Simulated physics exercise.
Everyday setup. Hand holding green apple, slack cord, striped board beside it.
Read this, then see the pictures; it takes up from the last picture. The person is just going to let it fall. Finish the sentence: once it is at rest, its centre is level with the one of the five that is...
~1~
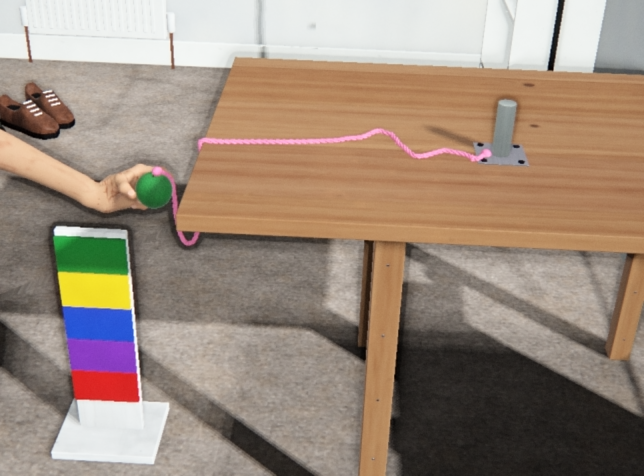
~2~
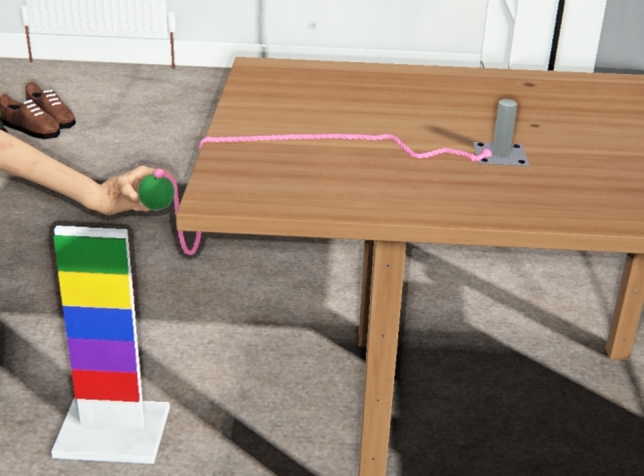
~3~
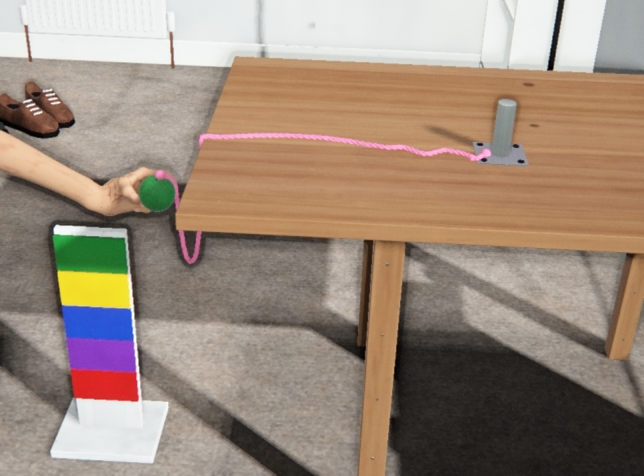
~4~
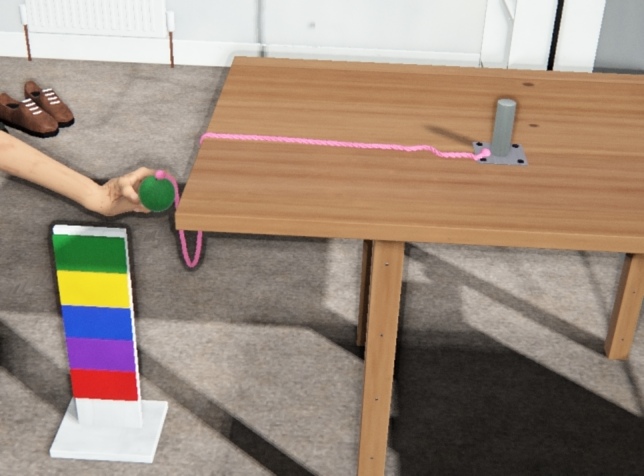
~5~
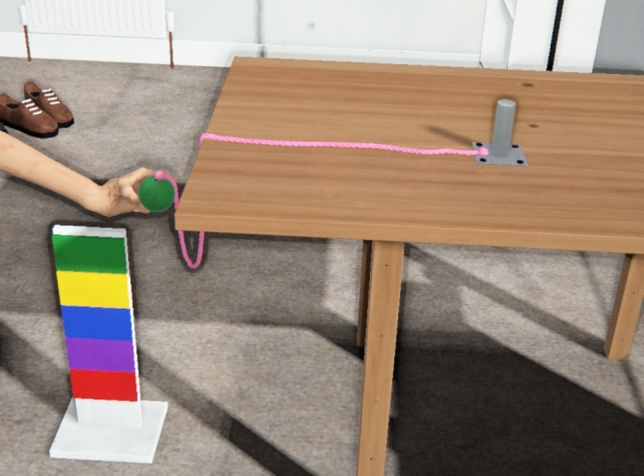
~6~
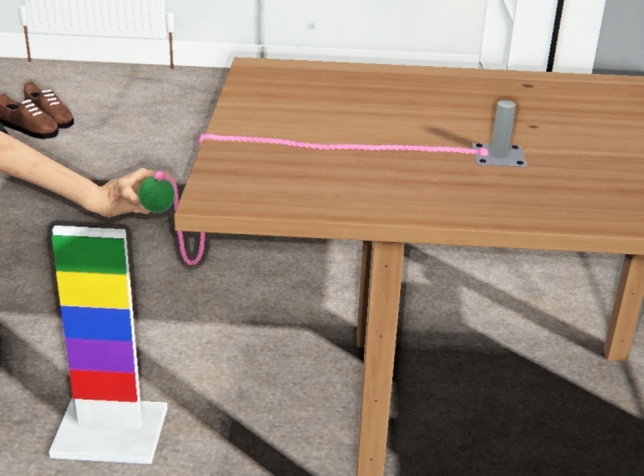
Red.
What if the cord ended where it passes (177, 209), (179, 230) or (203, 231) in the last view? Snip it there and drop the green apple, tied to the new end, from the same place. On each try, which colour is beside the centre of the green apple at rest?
Purple; blue; green.
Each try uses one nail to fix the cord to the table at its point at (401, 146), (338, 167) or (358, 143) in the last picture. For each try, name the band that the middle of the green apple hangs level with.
Purple; yellow; blue.
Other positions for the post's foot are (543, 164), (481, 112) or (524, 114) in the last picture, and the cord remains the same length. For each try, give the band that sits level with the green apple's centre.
Result 1: Purple. Result 2: Red. Result 3: Purple.
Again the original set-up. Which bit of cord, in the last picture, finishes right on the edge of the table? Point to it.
It's near (206, 140) in the last picture.
Soon after, apple near (194, 343); level with purple.
Then, apple near (224, 377); level with red.
Further on, apple near (196, 384); level with red.
At rest, apple near (219, 387); level with red. The cord holds its middle at red.
